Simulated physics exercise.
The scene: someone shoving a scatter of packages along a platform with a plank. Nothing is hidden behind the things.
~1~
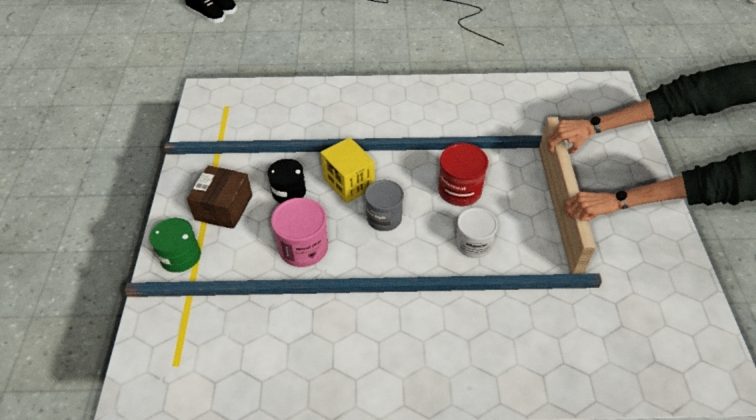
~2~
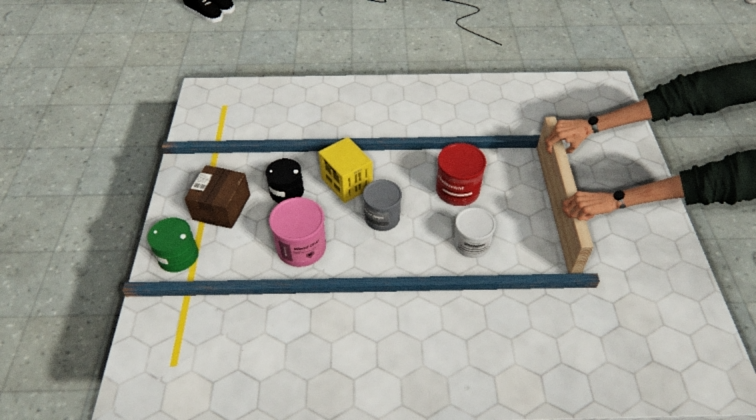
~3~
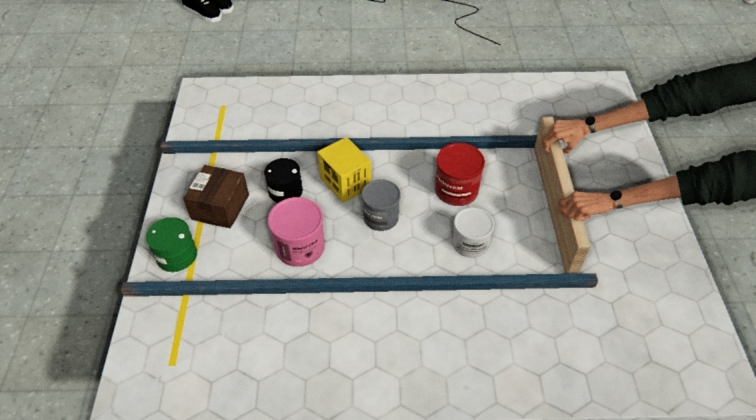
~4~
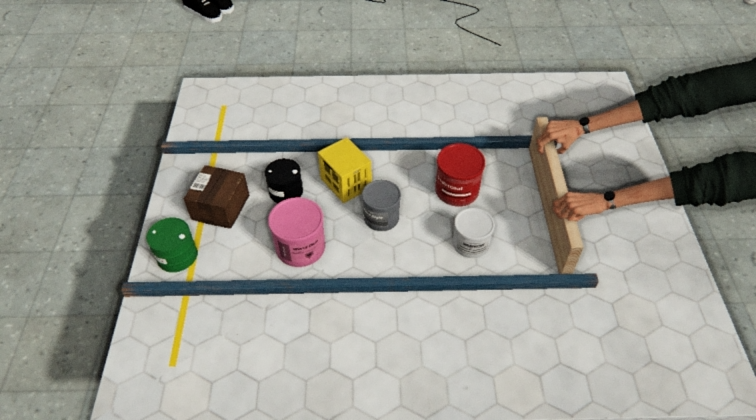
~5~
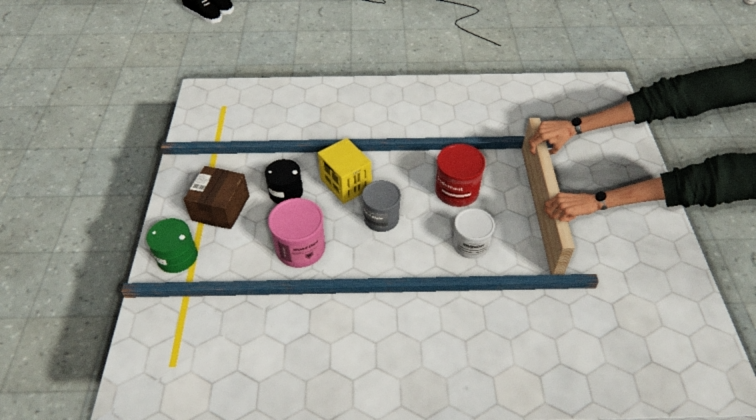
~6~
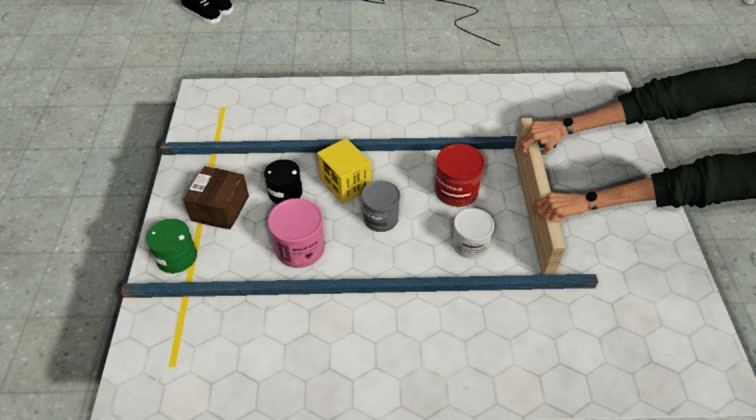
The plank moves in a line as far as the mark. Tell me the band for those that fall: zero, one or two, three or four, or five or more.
In the end the number that fall off is three or four.
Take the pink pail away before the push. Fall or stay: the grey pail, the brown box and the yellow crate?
The grey pail is kept, the brown box comes down, the yellow crate does not fall.
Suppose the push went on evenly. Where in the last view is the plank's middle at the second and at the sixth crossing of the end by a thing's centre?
At (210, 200) for the second, at (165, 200) for the sixth.
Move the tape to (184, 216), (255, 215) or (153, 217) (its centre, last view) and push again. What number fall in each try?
Down on the ground: 4, 0 and 8.
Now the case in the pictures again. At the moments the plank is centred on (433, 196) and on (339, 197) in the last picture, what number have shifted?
2 and 7.
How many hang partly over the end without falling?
The number is 0.
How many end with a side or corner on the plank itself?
In contact: 4.
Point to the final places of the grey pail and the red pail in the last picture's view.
The grey pail stops around (177, 219); the red pail around (178, 185).
Soon after, none off yet; green canister at rest near (172, 246); brown box at rest near (217, 198); black canister at rest near (284, 182).
After that, none off yet; green canister at rest near (172, 246); brown box displaced a little near (205, 200); black canister displaced about its own width near (249, 178).
And then, none off yet; green canister displaced about its own width near (145, 247); brown box displaced a little near (192, 205); black canister displaced well along near (207, 173).
In the end, the number that fall off is three or four; gone, pink pail, black canister, brown box and green canister.
